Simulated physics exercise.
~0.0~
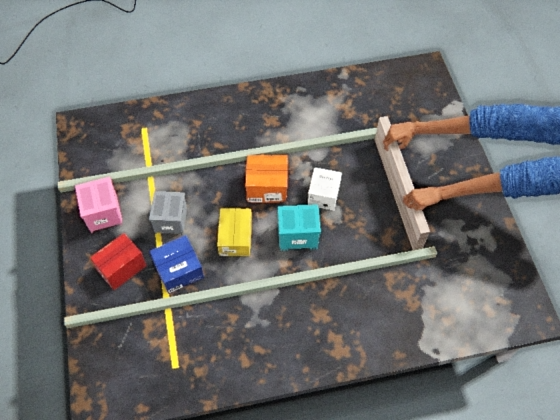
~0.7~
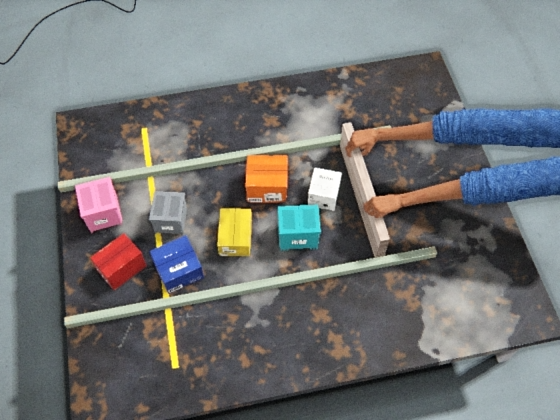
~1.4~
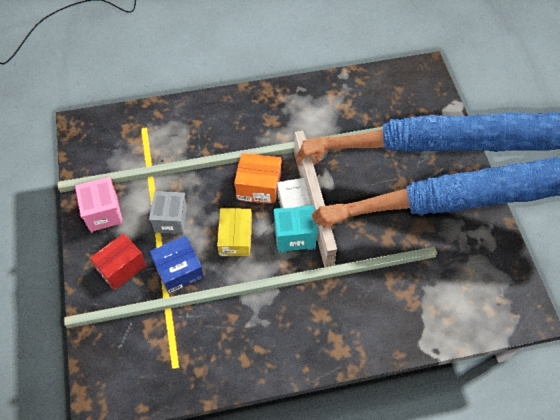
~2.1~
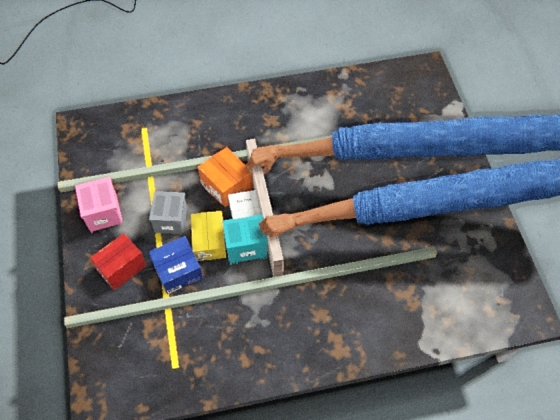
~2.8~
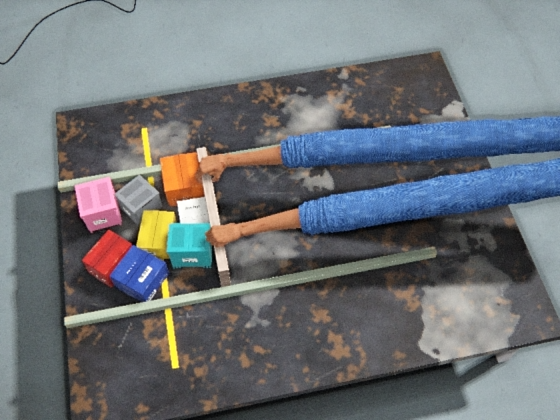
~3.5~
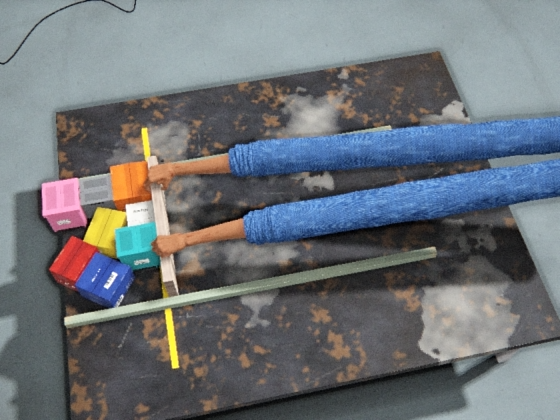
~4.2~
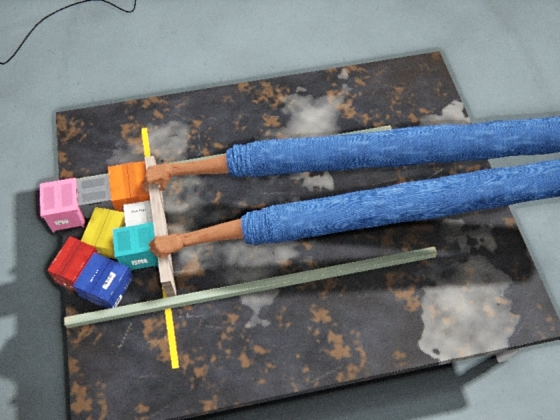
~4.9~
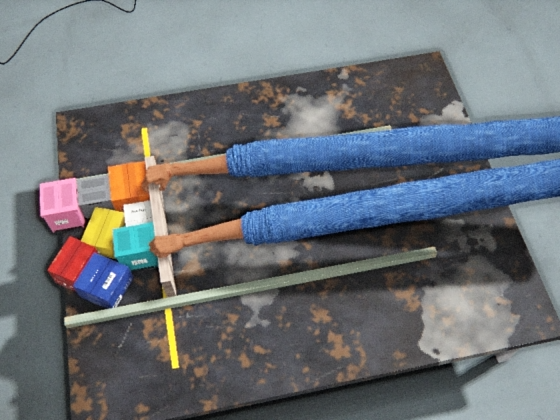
Two hands slide a plank left to the yellow tape, bunching colourful boxes at the deck's edge.
